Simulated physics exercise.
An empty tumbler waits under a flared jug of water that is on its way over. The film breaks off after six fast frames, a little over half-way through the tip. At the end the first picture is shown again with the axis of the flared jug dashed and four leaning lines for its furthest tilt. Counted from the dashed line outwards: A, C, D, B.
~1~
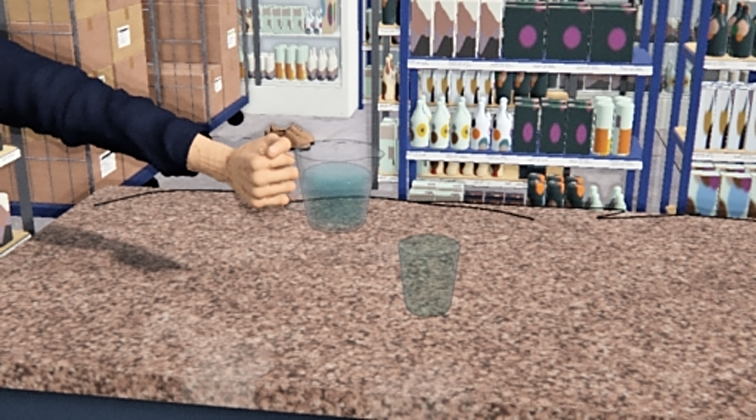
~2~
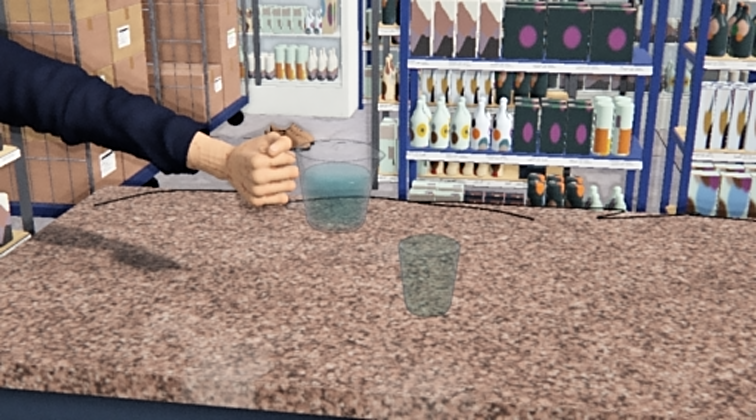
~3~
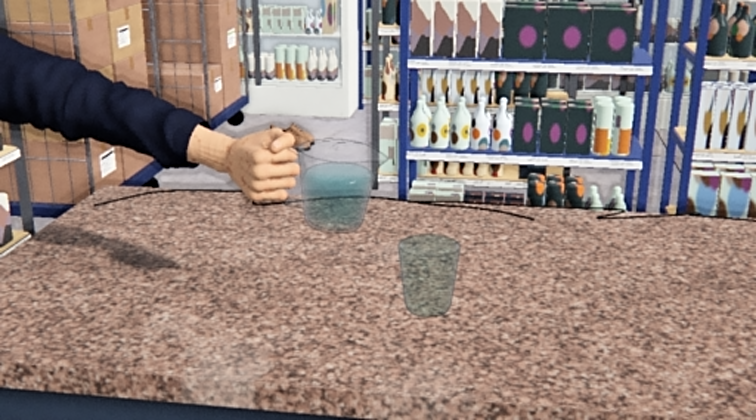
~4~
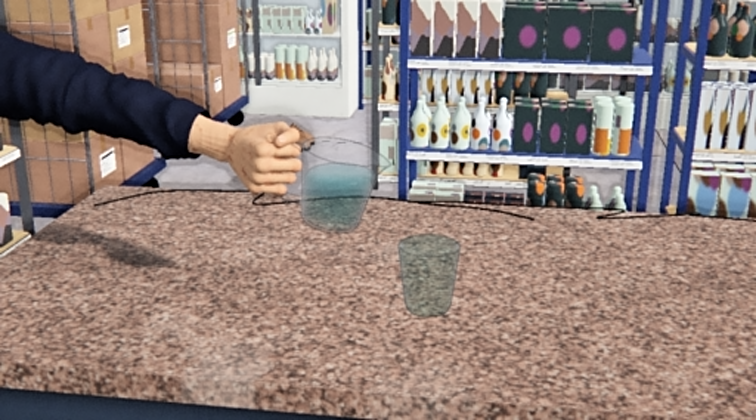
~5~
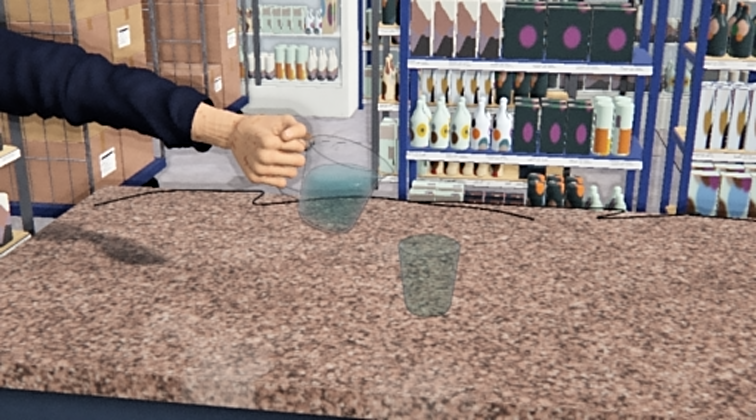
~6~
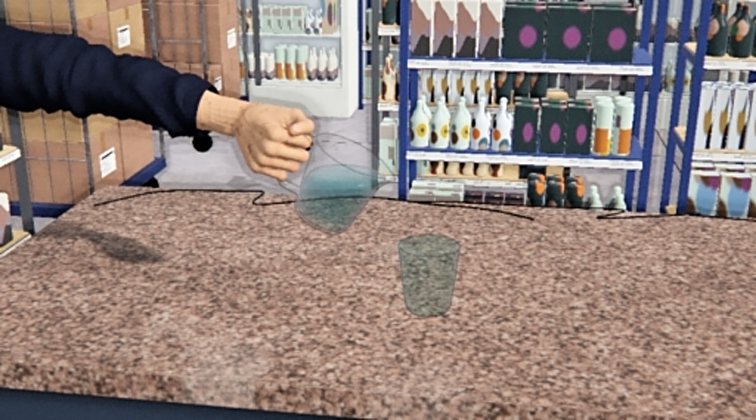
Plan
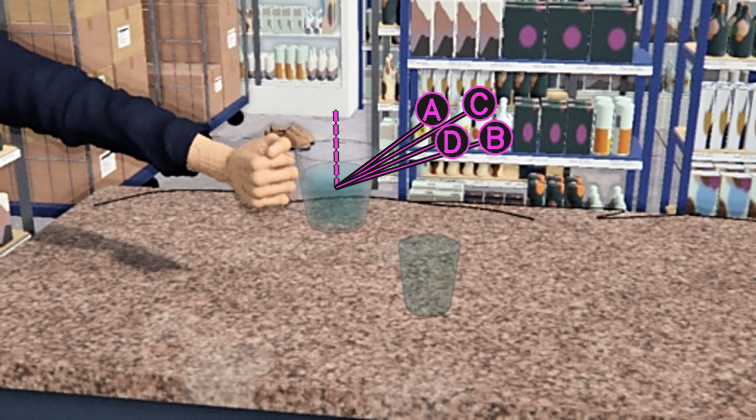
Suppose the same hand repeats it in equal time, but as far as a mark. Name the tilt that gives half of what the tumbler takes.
Choose C.
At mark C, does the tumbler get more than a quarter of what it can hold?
Yes.
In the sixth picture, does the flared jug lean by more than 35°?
No, it does not.
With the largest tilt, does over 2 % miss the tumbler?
No.
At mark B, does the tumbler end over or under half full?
Over.
On the marked copy, A at (422, 124); B at (479, 143); C at (465, 113); D at (434, 144).
Choosing A, the tumbler ends with about 35 % of what it can hold.
Choosing B, the tumbler ends with about 82 % of what it can hold.
Choosing C, the tumbler ends with about 50 % of what it can hold.
Choosing D, the tumbler ends with about 66 % of what it can hold.
